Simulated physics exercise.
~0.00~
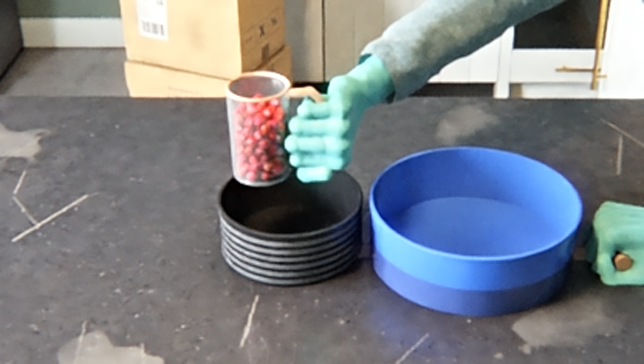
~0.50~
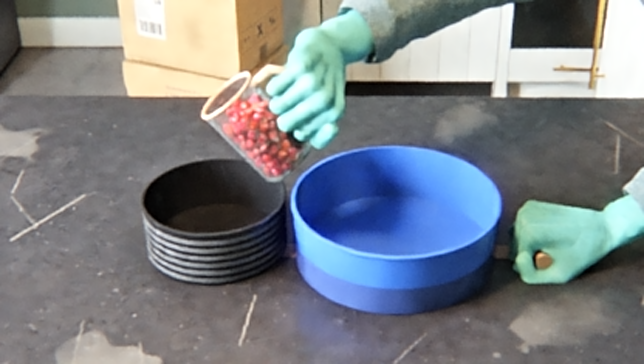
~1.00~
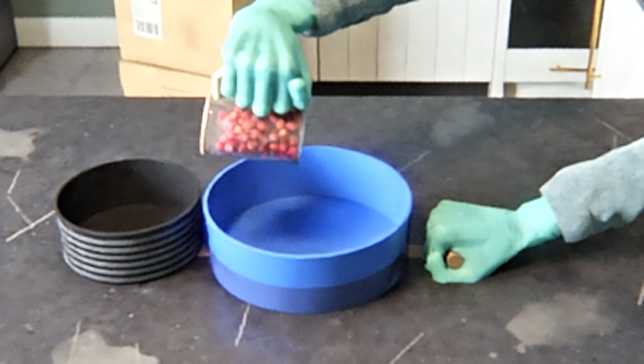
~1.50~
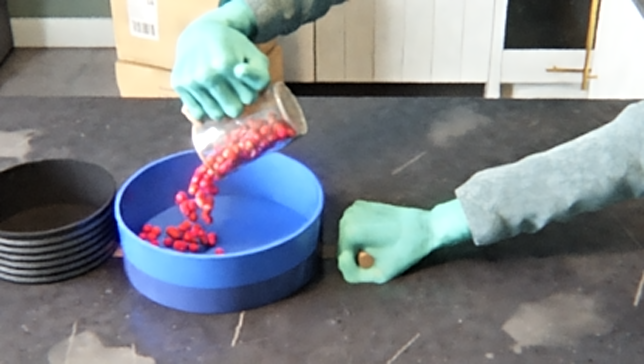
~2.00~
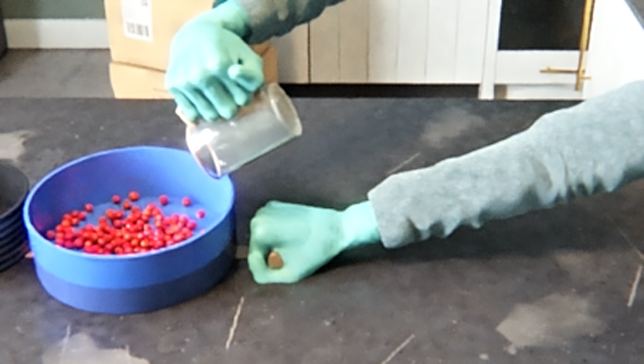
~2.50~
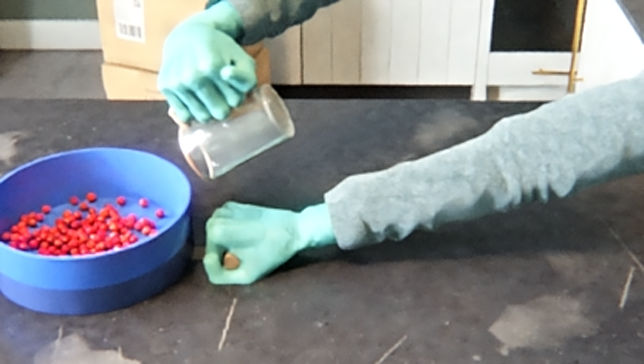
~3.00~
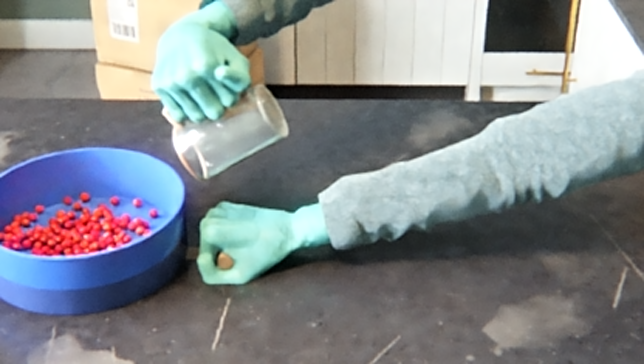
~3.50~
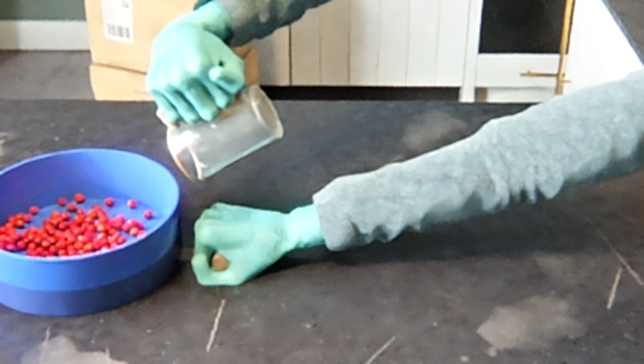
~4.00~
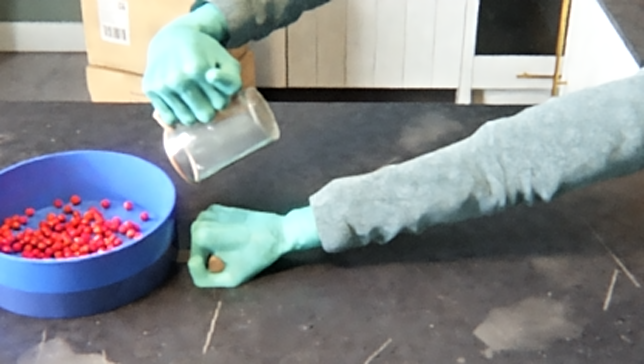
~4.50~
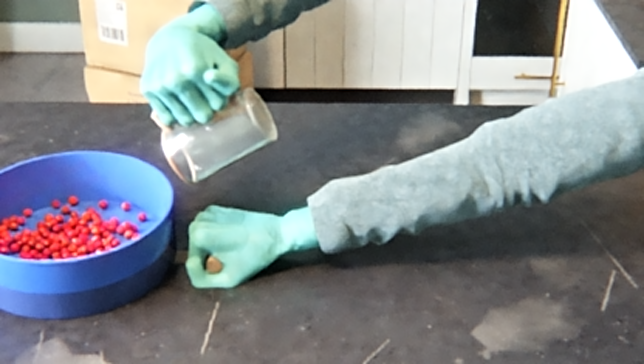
A green-gloved hand tipped a clear cup of red cranberries while the other hand drew a black pot and a blue pot leftward across the dark table, and the berries all poured into the blue pot, leaving the cup empty and tilted as everything stopped.
